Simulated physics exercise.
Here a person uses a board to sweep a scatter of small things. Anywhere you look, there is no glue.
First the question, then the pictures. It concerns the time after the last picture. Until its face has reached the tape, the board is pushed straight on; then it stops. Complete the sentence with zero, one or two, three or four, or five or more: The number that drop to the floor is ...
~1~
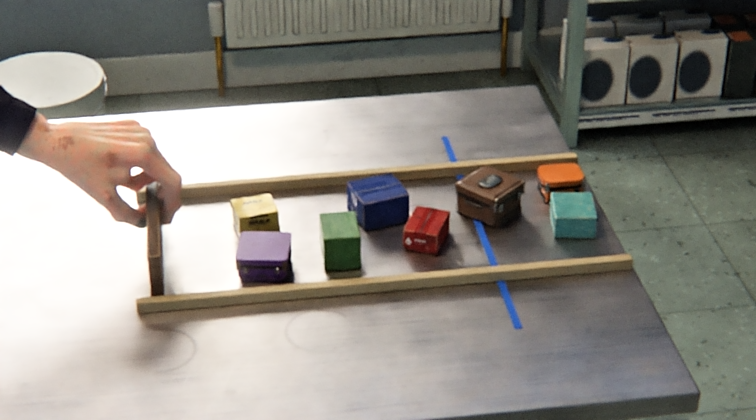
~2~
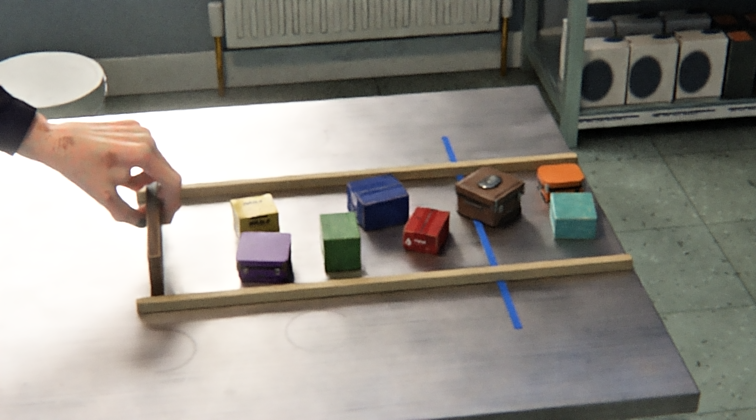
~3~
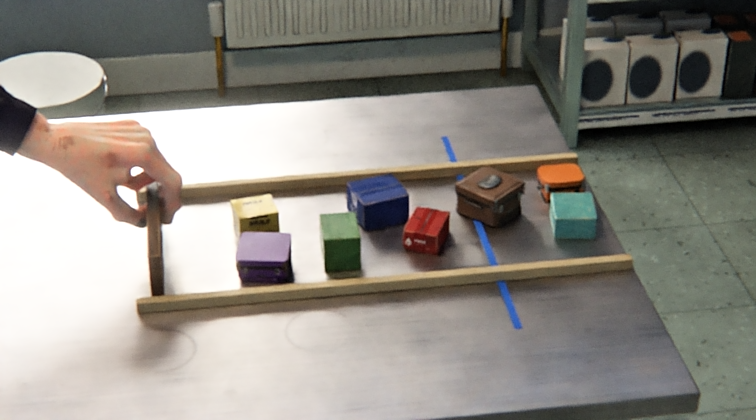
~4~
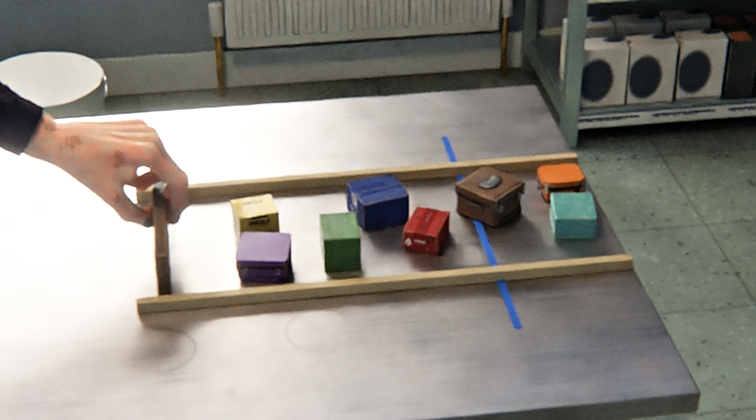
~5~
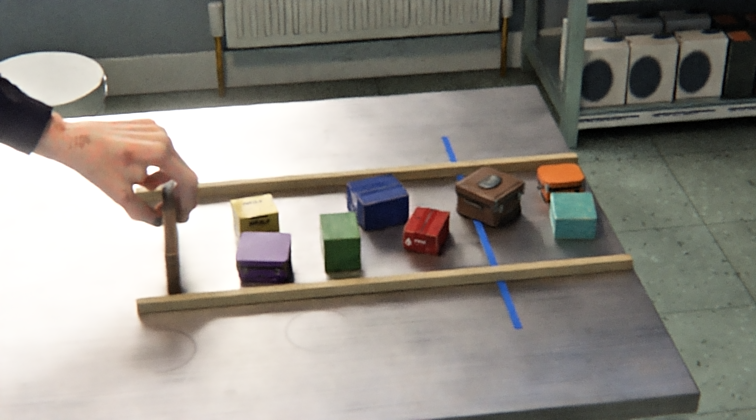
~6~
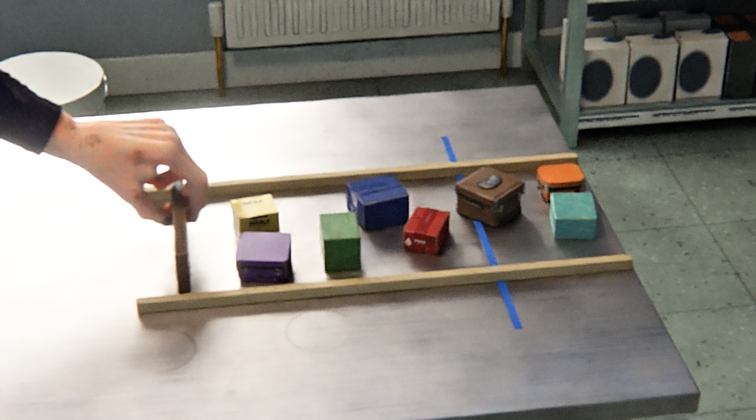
The number that drop to the floor is one or two.
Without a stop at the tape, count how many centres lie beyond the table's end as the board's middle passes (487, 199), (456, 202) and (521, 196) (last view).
Counts per position: 3 / 1 / 4.
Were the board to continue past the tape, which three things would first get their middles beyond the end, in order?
The orange case, the turquoise block, the brown case.
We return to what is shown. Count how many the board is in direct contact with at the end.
It touches 2.
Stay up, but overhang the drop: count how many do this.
The tally is 1.
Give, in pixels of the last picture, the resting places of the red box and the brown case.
First at (581, 215); second at (593, 182).
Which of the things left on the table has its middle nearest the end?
It's the brown case that ends nearest.
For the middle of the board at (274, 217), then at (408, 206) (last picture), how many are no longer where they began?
Up to then 3, and up to the other point 7.
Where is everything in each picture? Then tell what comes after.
The first frame shows orange case (560, 183); turquoise block (573, 215); brown case (489, 197); board (154, 227); tape (478, 222).
The second frame shows turquoise block (573, 216); board (154, 227).
The third frame shows brown case (489, 197); blue box (378, 202).
The fourth frame shows orange case (560, 184); green block (340, 241).
The fifth frame shows turquoise block (573, 216); purple case (264, 258).
The sixth frame shows orange case (560, 184); turquoise block (573, 216); brown case (489, 197); board (180, 225); tape (478, 222).
Early on, none off yet; orange case at rest near (560, 184); turquoise block at rest near (573, 216); brown case at rest near (489, 197).
Finally, the number that fall off is one or two; lost, turquoise block and orange case.
